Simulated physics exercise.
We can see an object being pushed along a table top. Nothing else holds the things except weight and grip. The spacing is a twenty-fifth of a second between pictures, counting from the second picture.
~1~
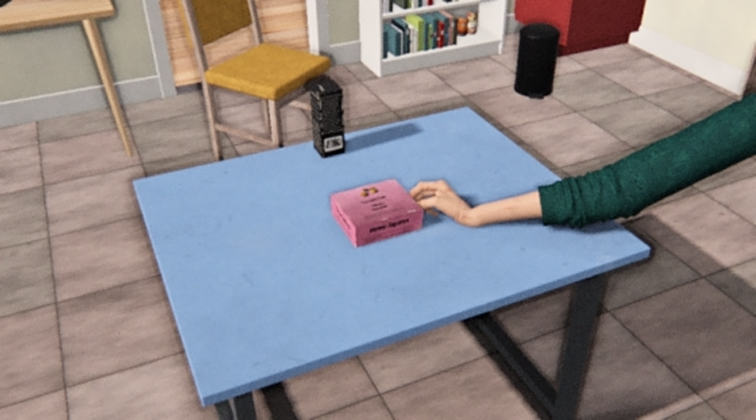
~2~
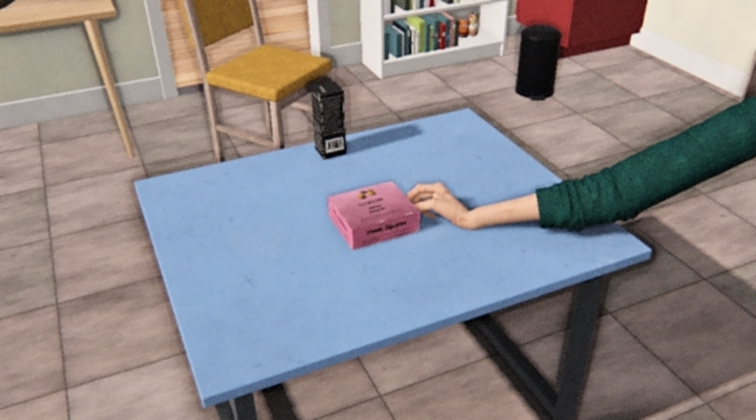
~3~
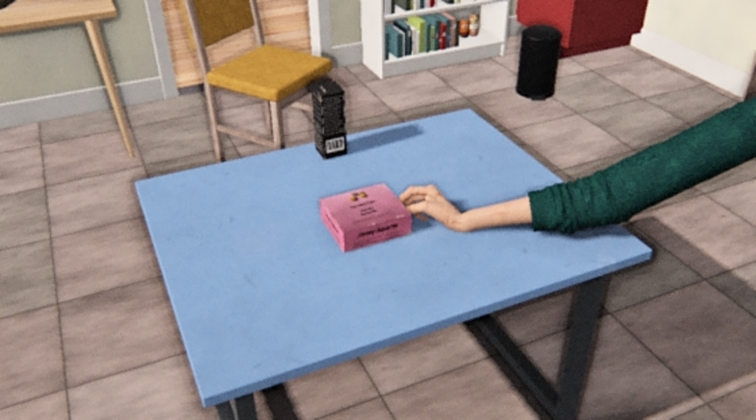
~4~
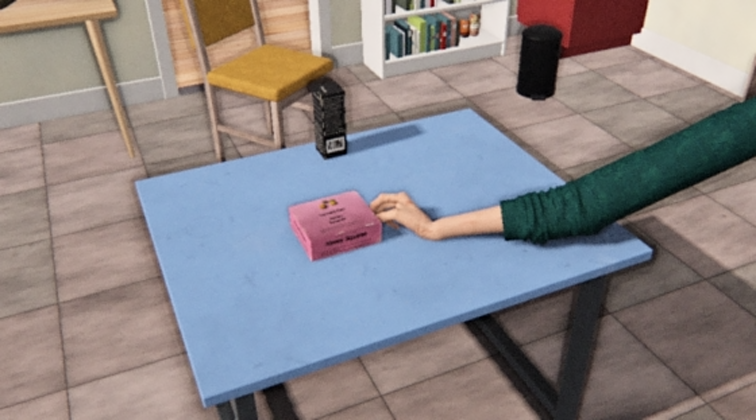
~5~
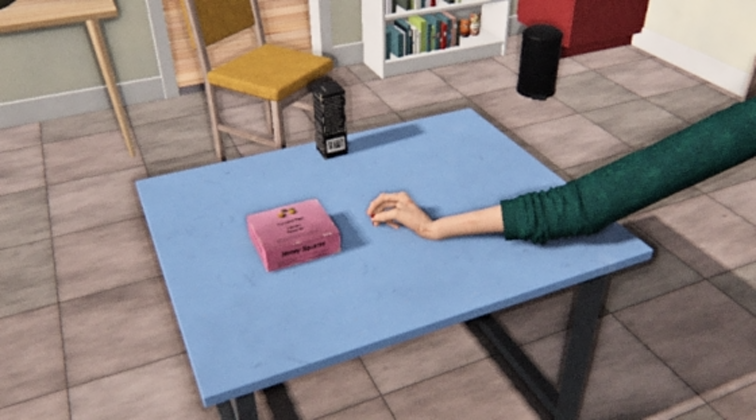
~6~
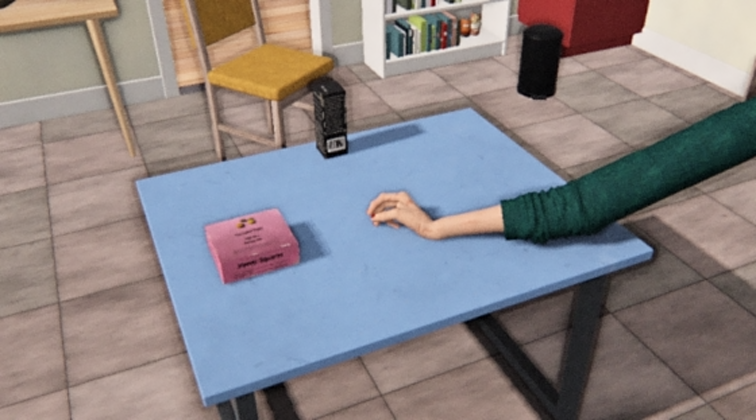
On a blue table, a hand in a green sleeve pushed a pink packet to the left, then stayed still while the packet kept sliding away from it toward the viewer's left.
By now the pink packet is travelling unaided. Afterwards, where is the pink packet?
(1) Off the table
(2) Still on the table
(1) Off the table.
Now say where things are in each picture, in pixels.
Under the hand; pink packet (376, 212), in the first frame.
Under the hand; pink packet (373, 214), in the second frame.
Under the hand; pink packet (365, 217), in the third frame.
Pink packet (335, 225), in the fourth frame.
Pink packet (293, 234) moved a little, in the fifth frame.
Pink packet (252, 244) moved about its own width, in the sixth frame.
Then, 0.10 s later than the last frame, pink packet now off the table.
Then, 0.30 s later than the last frame, things are still on the move.
Then, 0.40 s later than the last frame, as before.
When it is over, off the table, pink packet.
